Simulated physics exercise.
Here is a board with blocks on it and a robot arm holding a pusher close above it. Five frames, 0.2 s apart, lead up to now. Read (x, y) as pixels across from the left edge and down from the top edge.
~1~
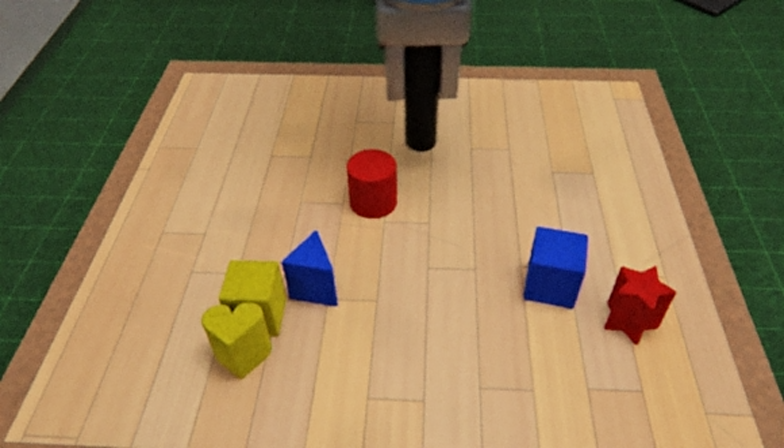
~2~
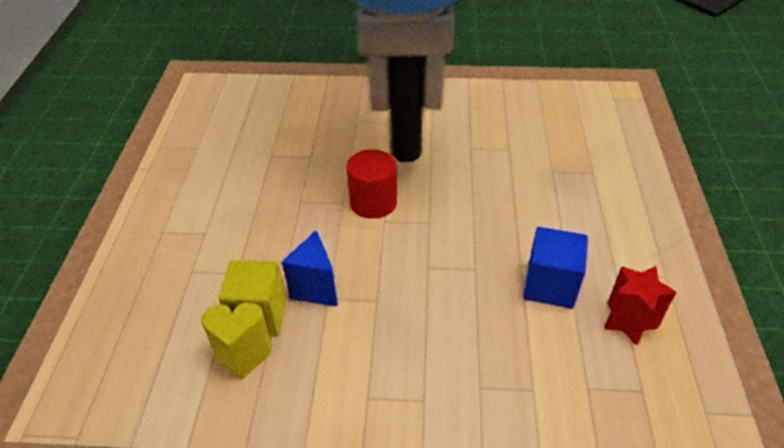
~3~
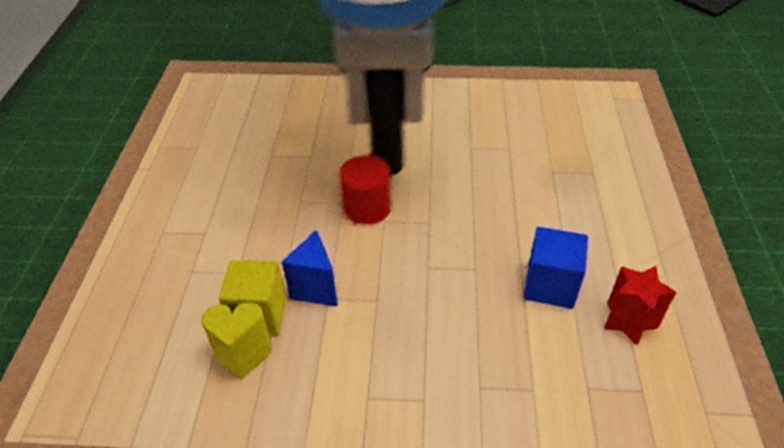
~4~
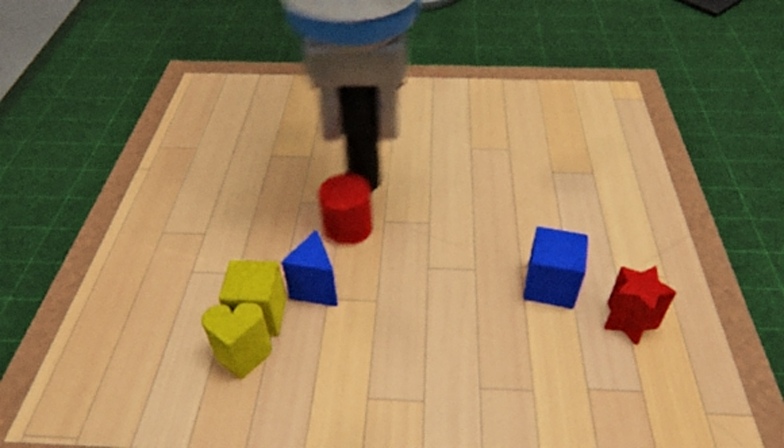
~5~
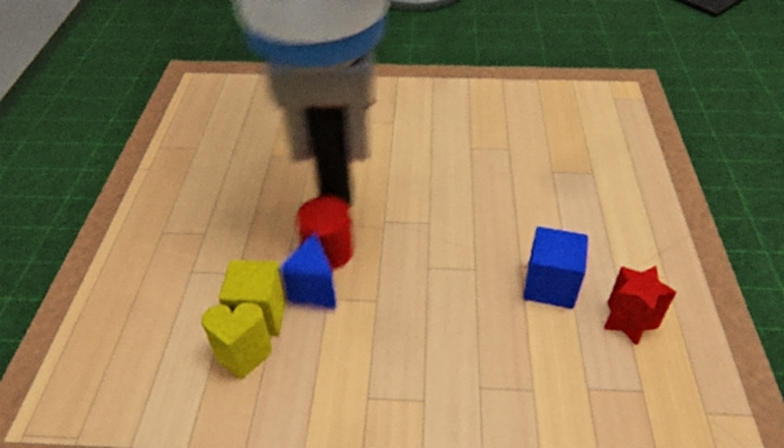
A robot arm with a black pusher moves down and left across a light wooden board, seen from above at an angle by a still camera. A yellow heart, a yellow cube and a blue triangular block sit at left, a blue cube and a red star at right. The pusher meets the red cylinder near the top and slides it down-left beside the blue triangular block.
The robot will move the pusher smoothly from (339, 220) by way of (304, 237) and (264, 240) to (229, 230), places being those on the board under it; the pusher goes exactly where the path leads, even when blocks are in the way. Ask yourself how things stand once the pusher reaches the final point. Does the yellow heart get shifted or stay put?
Once the path ends, it is where it was.
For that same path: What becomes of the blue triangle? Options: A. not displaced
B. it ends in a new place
The one that fits is B, it ends in a new place.
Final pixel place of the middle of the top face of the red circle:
Close to (305, 231).
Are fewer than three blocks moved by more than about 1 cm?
Yes
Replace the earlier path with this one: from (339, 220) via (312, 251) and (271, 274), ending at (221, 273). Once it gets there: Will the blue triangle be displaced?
Yes
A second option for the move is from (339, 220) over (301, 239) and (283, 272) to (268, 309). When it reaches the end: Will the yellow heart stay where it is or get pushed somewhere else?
The answer is that it is displaced.
What follows on the original path. Halfway along, pusher (278, 223); blue triangle (306, 274); red circle (305, 231).
At the end, pusher (223, 212); yellow heart not moved; blue triangle (306, 274); red circle (305, 231).
